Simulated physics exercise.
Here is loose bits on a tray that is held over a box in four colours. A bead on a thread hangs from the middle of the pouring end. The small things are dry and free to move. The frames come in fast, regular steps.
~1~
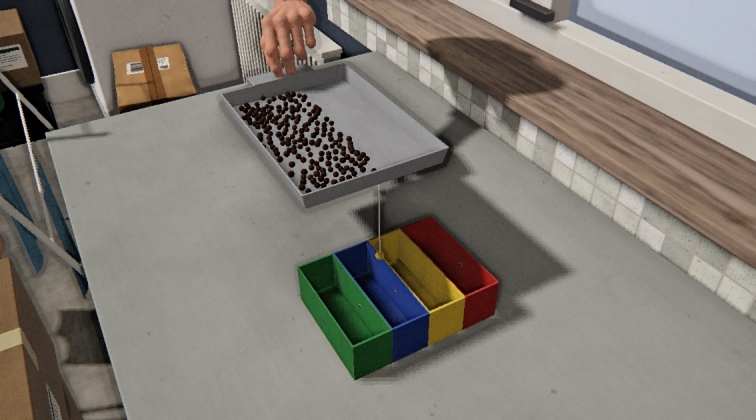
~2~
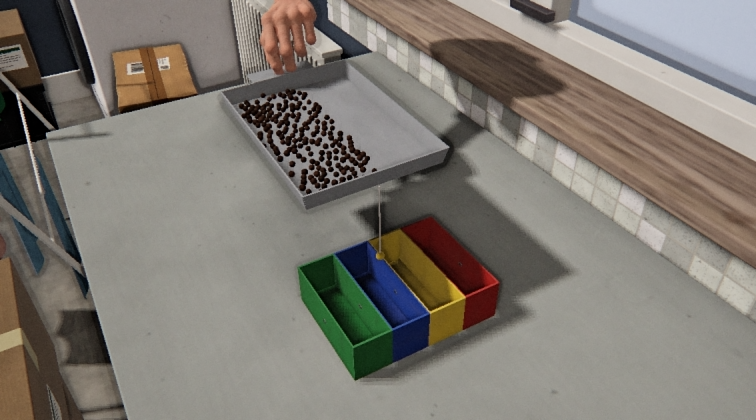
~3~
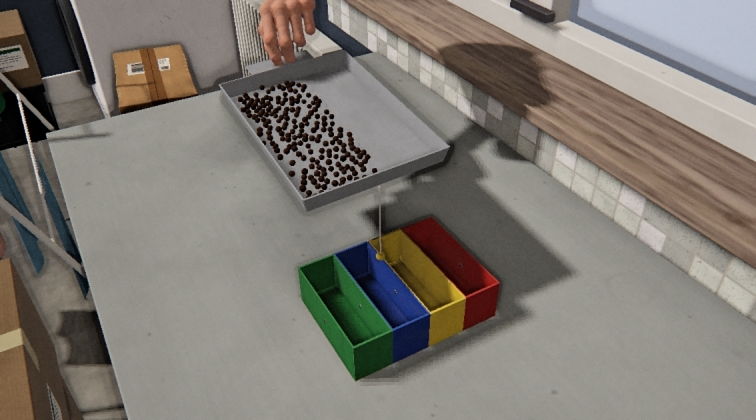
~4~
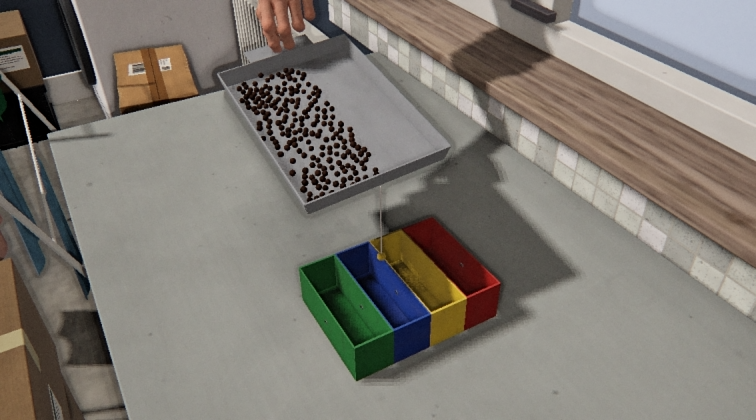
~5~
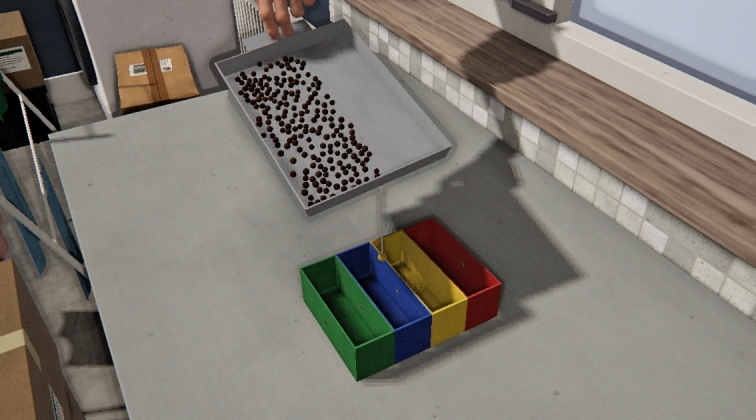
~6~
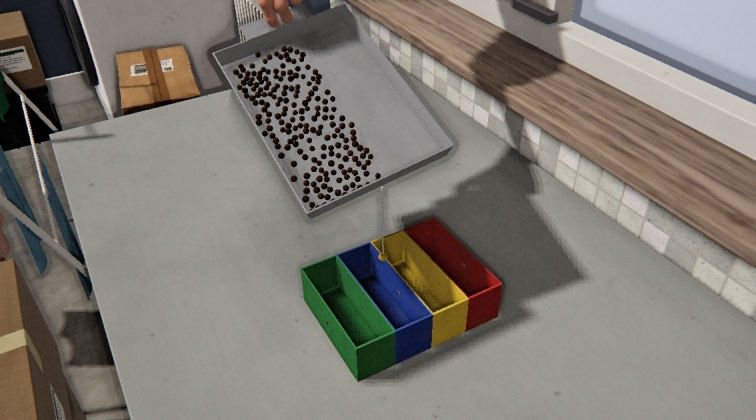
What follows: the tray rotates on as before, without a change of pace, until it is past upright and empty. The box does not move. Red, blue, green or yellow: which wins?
Fullest: The green cell.
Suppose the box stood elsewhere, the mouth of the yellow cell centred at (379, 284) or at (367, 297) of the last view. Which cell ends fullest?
In turn: The blue one; the blue one.
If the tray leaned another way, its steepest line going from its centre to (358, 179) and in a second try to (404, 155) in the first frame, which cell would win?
The first try: That green cell. The second: That red cell.
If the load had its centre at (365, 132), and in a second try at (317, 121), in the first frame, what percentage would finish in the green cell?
First some 60, then 50 per cent.
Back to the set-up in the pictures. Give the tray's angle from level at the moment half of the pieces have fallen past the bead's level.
Roughly 100°.
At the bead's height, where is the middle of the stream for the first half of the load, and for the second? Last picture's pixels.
Around (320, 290) and then (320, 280).
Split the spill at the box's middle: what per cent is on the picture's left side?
About 100 per cent.
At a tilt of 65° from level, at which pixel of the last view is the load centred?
At about (321, 189).
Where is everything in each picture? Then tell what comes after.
Corners of the pouring end at (304, 192) and (443, 146), level; middle of the load at (302, 136), allspice berries; bead on its thread at (380, 255); green cell at (373, 352); blue cell at (410, 334); yellow cell at (446, 318); red cell at (480, 303), in the first frame.
Corners of the pouring end at (305, 193) and (443, 146), level; middle of the load at (302, 135), in the second frame.
Corners of the pouring end at (305, 196) and (444, 146), tipped barely, lowest at the left corner; middle of the load at (302, 131), in the third frame.
Corners of the pouring end at (307, 200) and (445, 145), tipped a little, lowest at the left corner; middle of the load at (302, 125), in the fourth frame.
Corners of the pouring end at (308, 204) and (447, 144), tipped clearly, lowest at the left corner; middle of the load at (302, 120), in the fifth frame.
Corners of the pouring end at (309, 208) and (448, 144), tipped clearly, lowest at the left corner; middle of the load at (302, 118), nearly all on the move; green cell at (376, 353); blue cell at (414, 336); yellow cell at (449, 320); red cell at (484, 304), in the sixth frame.
Soon, tray tipped steeply; nearly all on the tray; a small part falling or outside the box.
A while on, tray tipped past a quarter turn; about a third on the tray; about a quarter in the green cell; a stray few in the blue cell; about half falling or outside the box.
Towards the end, tray tipped past a quarter turn; about half in the green cell; a stray few in the blue cell; about half falling or outside the box.
Finally, tray tipped past a quarter turn; about half in the green cell; a stray few in the blue cell; none in the yellow cell; none in the red cell; about half outside the box.
